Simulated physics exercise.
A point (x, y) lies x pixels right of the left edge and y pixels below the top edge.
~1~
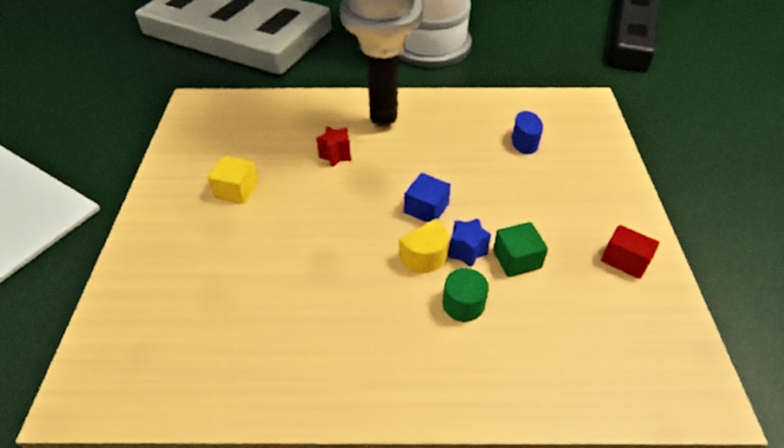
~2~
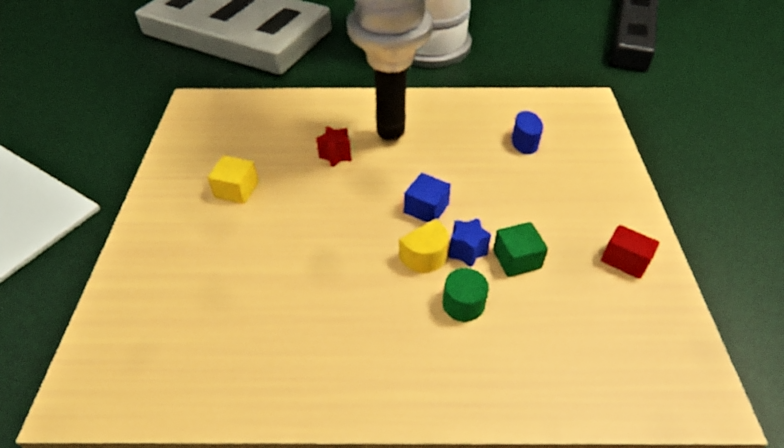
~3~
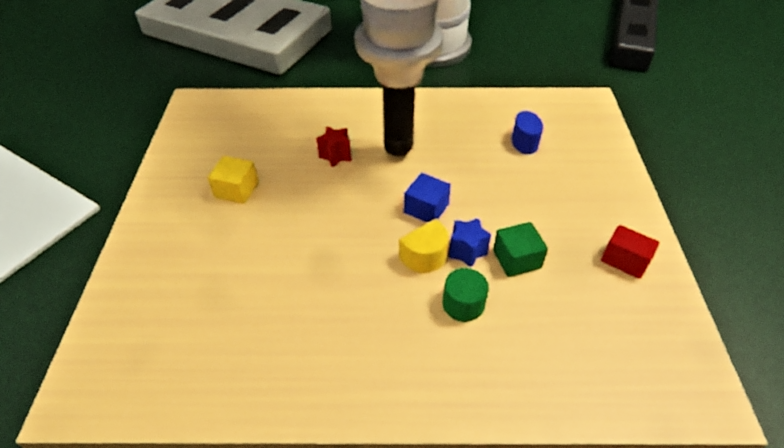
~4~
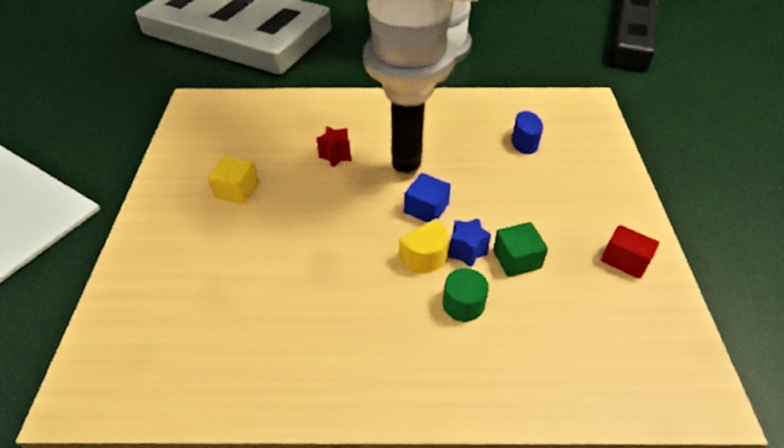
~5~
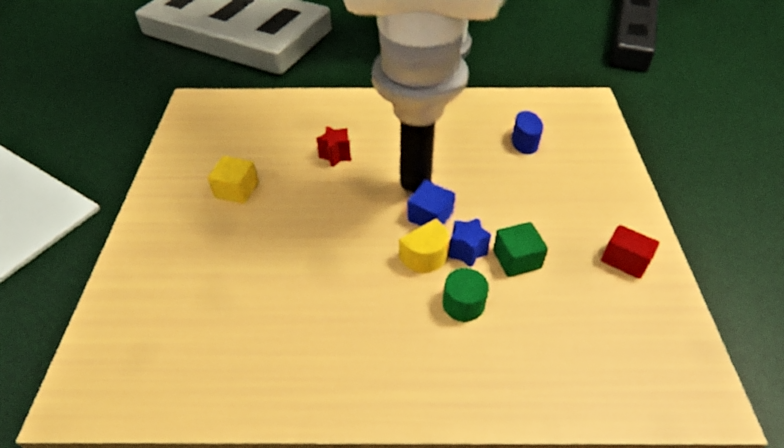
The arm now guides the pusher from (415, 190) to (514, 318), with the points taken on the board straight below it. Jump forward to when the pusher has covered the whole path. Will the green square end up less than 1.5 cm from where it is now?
I believe so.
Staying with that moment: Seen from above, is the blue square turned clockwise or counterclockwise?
Answer: Clockwise.
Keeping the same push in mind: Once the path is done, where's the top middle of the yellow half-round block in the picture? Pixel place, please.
Expect it around (419, 258).
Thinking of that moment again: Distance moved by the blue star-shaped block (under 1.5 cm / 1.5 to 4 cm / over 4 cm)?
Result: Over 4 cm.
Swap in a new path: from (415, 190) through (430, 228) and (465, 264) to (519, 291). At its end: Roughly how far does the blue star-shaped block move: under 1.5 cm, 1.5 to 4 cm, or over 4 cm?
Over 4 cm.
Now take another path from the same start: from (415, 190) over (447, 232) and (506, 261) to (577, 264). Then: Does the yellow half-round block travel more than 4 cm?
In short: No.
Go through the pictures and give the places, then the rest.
In the first picture, tip of the pusher at (384, 118), middles of tops, yellow half-round block at (427, 237), blue square at (428, 188), green circular block at (467, 284), blue star-shaped block at (470, 231), green square at (523, 238).
In the second picture, pusher at (391, 132), nothing pushed.
In the third picture, pusher at (399, 147), nothing pushed.
In the fourth picture, pusher at (407, 164), nothing pushed.
In the fifth picture, pusher at (416, 183), yellow half-round block at (427, 237), blue square at (432, 196), green circular block at (467, 284), blue star-shaped block at (470, 231), green square at (523, 238).
On the path given first. One third of the way, pusher at (445, 220); yellow half-round block at (421, 255), turned 70° clockwise; blue square at (456, 237), turned 20° clockwise; blue star-shaped block at (491, 255), turned 35° anticlockwise.
Two thirds of the way, pusher at (478, 263); yellow half-round block at (419, 258), turned 85° clockwise; blue square at (471, 279), turned 75° clockwise; green circular block at (466, 316); blue star-shaped block at (515, 286), turned 90° anticlockwise; green square at (526, 239).
At the end, pusher at (515, 311); yellow half-round block at (419, 258), turned 85° clockwise; blue square at (476, 305), turned 115° clockwise; green circular block at (451, 342); blue star-shaped block at (550, 322), turned 110° anticlockwise; green square at (526, 239).
